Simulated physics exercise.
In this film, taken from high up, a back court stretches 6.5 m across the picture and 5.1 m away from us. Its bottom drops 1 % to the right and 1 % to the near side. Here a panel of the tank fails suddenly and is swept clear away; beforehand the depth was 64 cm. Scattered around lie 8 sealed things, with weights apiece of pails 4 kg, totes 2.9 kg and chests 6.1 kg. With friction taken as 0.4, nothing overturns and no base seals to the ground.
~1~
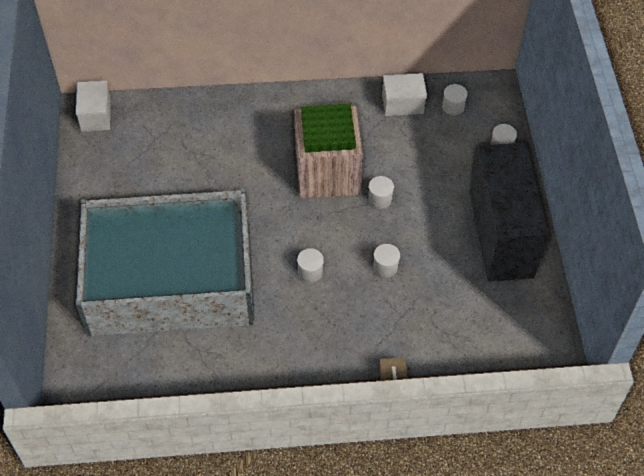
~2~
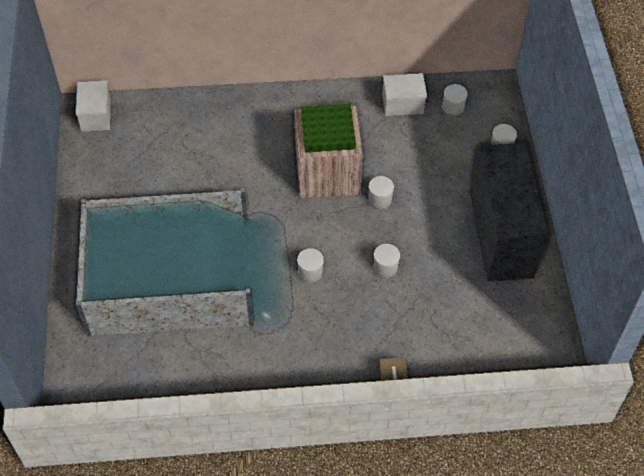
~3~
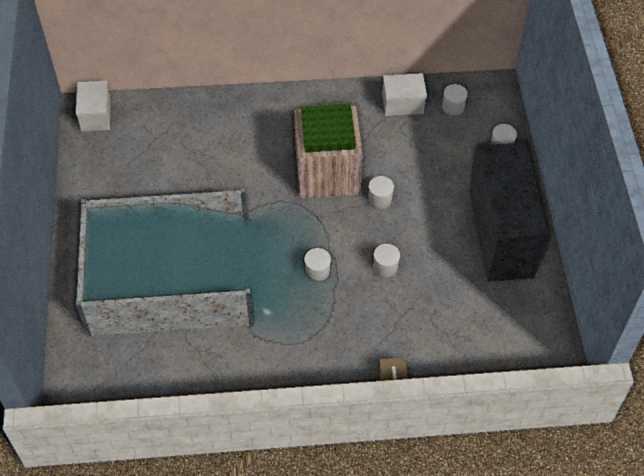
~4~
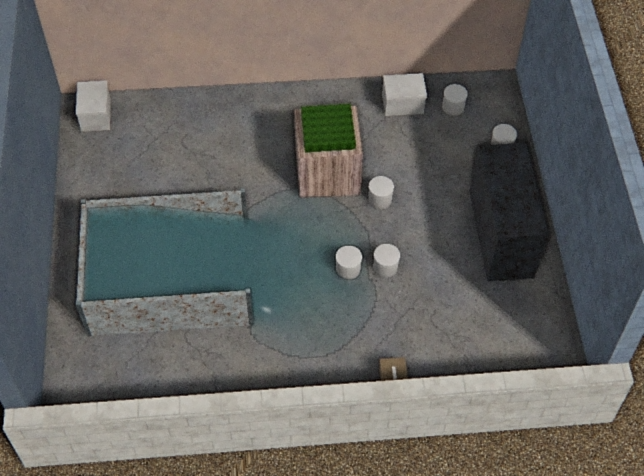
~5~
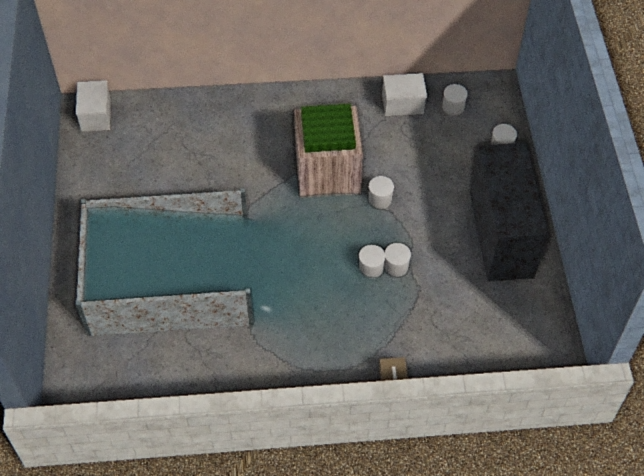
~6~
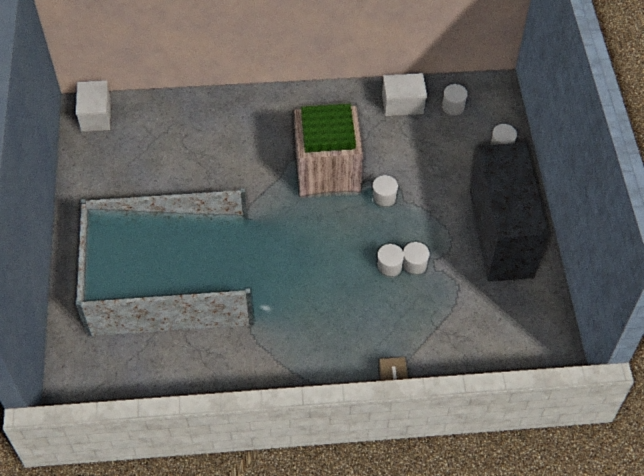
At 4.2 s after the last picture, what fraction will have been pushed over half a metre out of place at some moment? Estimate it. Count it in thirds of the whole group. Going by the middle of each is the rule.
Two thirds or more of the group.
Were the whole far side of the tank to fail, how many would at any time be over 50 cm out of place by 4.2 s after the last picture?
So the tally would be 5.
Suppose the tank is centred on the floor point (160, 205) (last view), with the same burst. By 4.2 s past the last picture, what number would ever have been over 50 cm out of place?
7.
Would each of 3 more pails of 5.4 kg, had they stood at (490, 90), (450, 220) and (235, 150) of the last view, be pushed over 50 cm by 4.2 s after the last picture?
Above, above, below.
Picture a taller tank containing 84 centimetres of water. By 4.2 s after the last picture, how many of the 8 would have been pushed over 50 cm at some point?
In that case the number is 7.
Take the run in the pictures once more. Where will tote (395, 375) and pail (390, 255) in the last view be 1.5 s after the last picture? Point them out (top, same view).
Near (551, 361) and (531, 338).
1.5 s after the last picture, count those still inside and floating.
It comes to 4.
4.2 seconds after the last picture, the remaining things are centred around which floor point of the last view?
Around (397, 175).
Then, 0.4 s after the last picture 3 of 8 are over 50 cm from their spots; 1 afloat.
Then, 1.5 s after the last picture 4 of 8 are over 50 cm from their spots; 4 afloat.
Then, 2.8 s after the last picture 6 of 8 are over 50 cm from their spots; 6 afloat.
Then, 4.2 s after the last picture 6 of 8 are over 50 cm from their spots, and 7 have been at some point; 6 afloat.
